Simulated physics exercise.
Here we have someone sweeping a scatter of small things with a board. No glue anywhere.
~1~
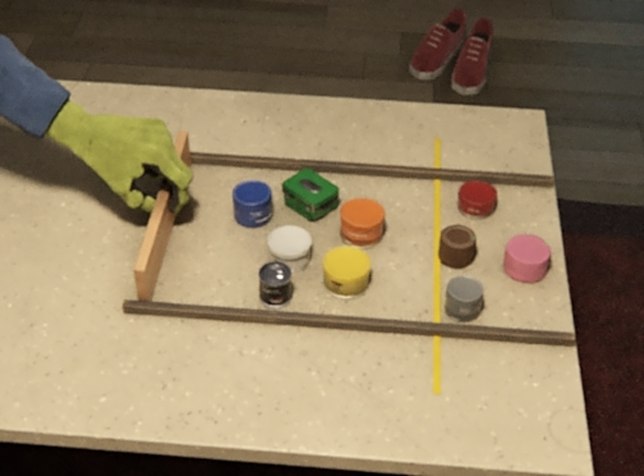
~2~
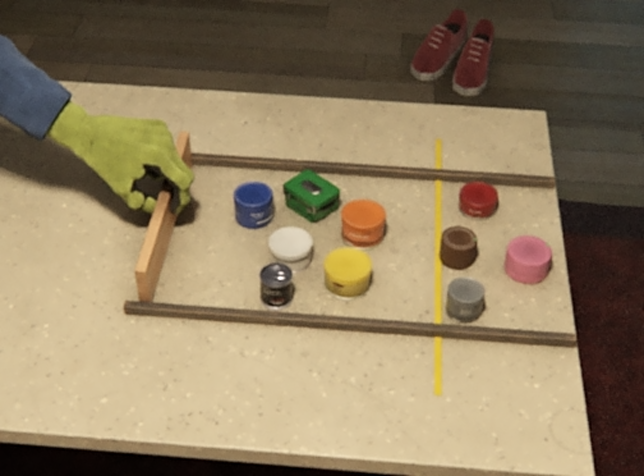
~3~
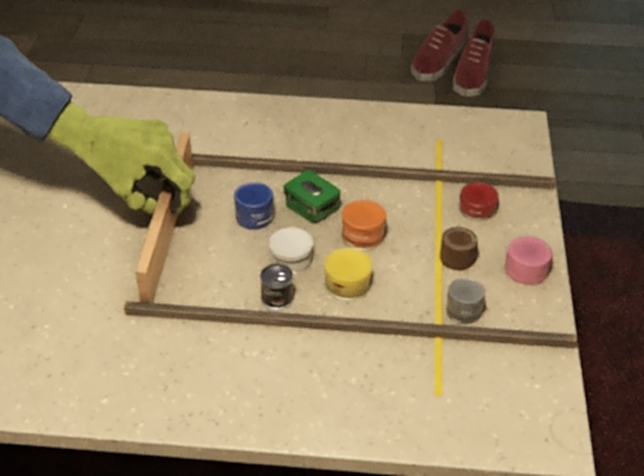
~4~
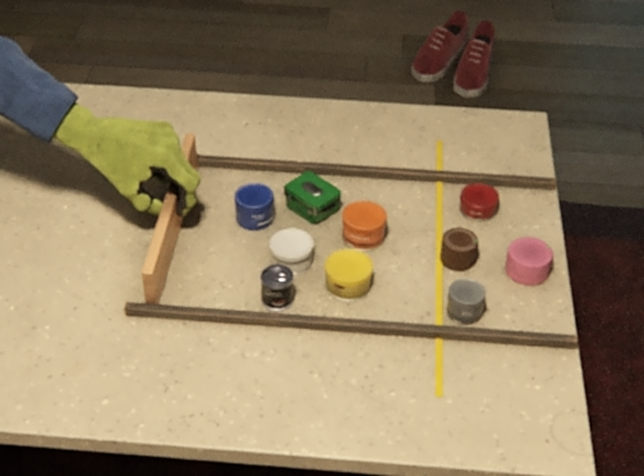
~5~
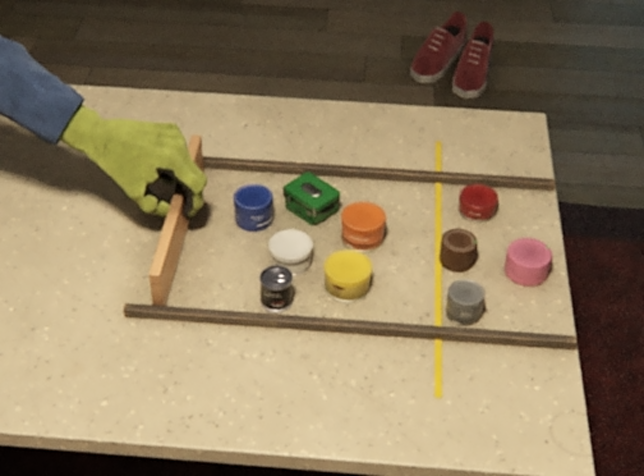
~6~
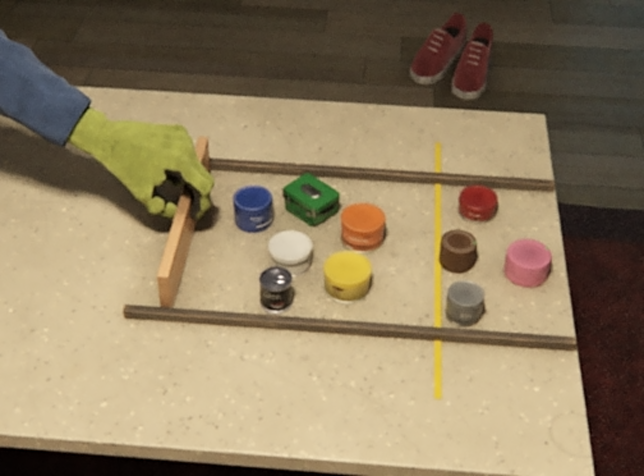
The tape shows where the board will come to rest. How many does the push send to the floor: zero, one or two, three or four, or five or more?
The number that fall off is zero.
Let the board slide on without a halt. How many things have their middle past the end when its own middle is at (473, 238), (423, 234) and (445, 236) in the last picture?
It would be 1, 0 and 0.
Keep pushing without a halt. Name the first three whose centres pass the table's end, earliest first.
They are the pink lid, the red pot, the brown lid.
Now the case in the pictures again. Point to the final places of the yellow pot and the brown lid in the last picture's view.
First (486, 290), then (520, 265).
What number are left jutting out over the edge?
1 of them.
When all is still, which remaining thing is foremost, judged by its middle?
Foremost is the pink lid.
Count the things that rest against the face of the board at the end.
That makes 4.
Early on, none off yet; pink lid at rest near (527, 263); red pot at rest near (477, 205); grey tub at rest near (465, 303).
A while later, none off yet; pink lid at rest near (527, 263); red pot at rest near (477, 205); grey tub moving near (475, 306).
Finally, the number that fall off is zero.
